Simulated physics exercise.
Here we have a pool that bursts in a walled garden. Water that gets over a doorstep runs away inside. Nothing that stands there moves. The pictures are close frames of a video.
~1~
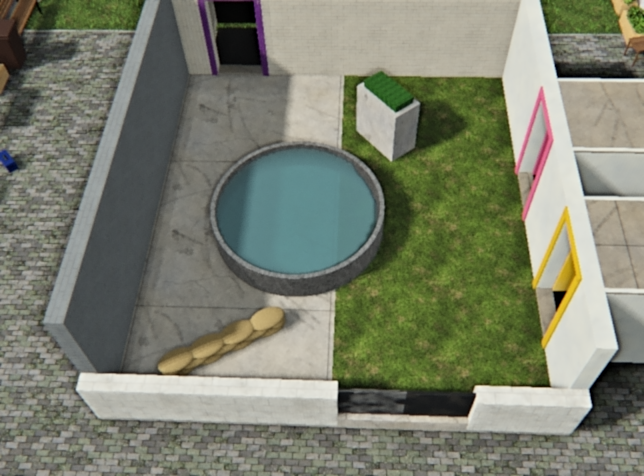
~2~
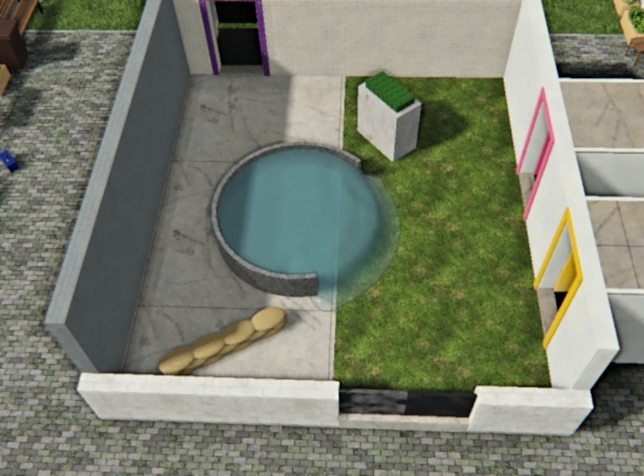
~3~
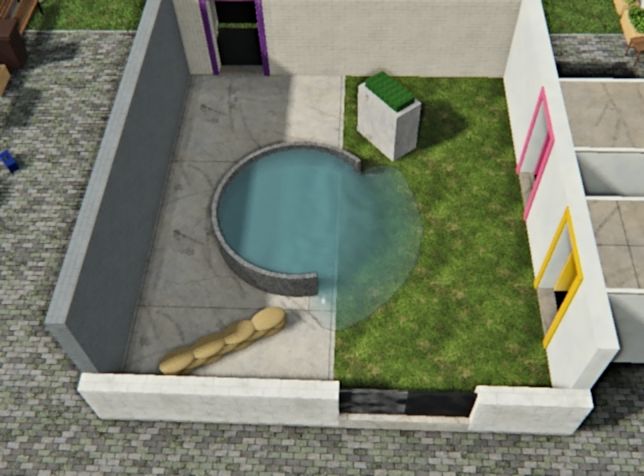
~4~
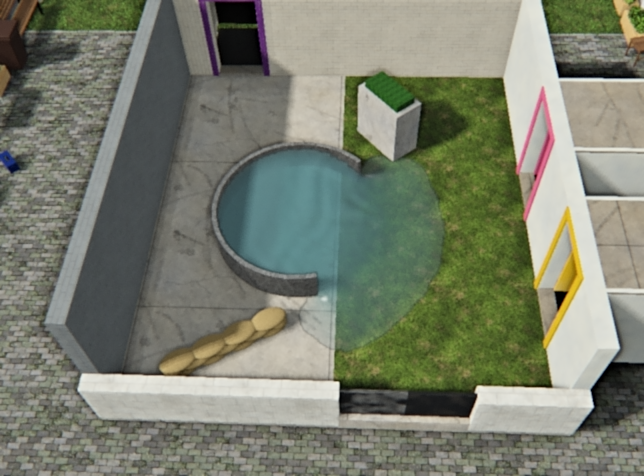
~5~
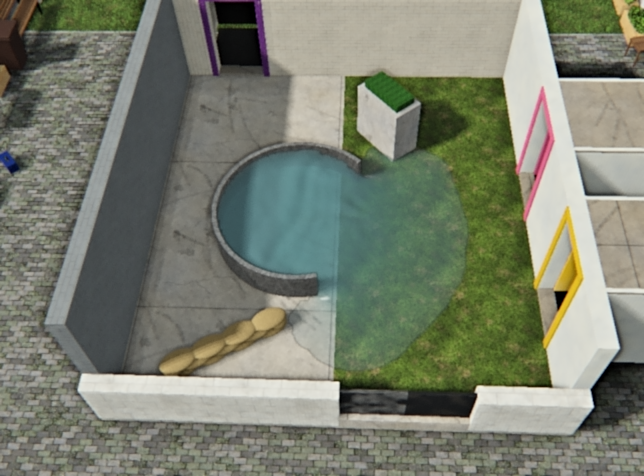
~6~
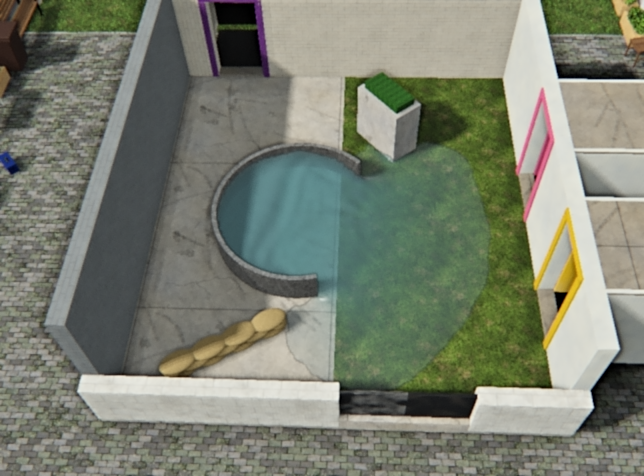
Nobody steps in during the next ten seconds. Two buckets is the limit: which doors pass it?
One by one: The purple door stays under that; the yellow door takes more than that; the pink door takes more than that.
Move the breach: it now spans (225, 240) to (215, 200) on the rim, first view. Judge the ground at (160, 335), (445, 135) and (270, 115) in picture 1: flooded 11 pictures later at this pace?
In turn: Wet, clear, clear.
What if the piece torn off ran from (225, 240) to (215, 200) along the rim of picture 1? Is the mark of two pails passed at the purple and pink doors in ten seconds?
In short: The purple door goes over, the pink door stays under.
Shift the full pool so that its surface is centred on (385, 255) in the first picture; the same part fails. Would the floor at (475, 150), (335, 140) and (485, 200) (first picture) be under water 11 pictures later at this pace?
In turn: Flooded, free of water, covered.
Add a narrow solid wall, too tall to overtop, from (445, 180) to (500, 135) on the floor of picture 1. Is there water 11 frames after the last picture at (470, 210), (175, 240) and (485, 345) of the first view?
In that order: Flooded, no water, under water.
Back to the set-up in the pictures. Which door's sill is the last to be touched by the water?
The purple door.
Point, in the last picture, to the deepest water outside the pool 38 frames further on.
Roughly at (195, 375).
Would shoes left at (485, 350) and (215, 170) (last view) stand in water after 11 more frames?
In that order: Flooded, not flooded.
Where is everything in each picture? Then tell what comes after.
The pool at (298, 208) is whole and still, in the first frame.
The front is at (323, 305), out from the gap at (377, 239), in the second frame.
Water pours out at (377, 239) and has run to (326, 322), in the third frame.
Water pours out at (377, 240) and has run to (329, 341), in the fourth frame.
The front is at (345, 363), out from the gap at (377, 241), in the fifth frame.
Water pours out at (377, 242) and has run to (361, 384), in the sixth frame.
A moment on, water covers 35 % of the floor; the purple door not reached, the yellow door not reached, the pink door wet at the sill, nothing in.
Next, water covers 45 % of the floor; the purple door not reached, the yellow door under two buckets in, the pink door under two buckets in.
Then, water covers 55 % of the floor; the purple door not reached, the yellow door over two buckets in, the pink door over two buckets in.
Later, water covers 60 % of the floor; the purple door not reached, the yellow door far over two buckets in, the pink door far over two buckets in.
In the end, water covers 95 % of the floor; the purple door wet at the sill, nothing in, the yellow door far over two buckets in, the pink door far over two buckets in.
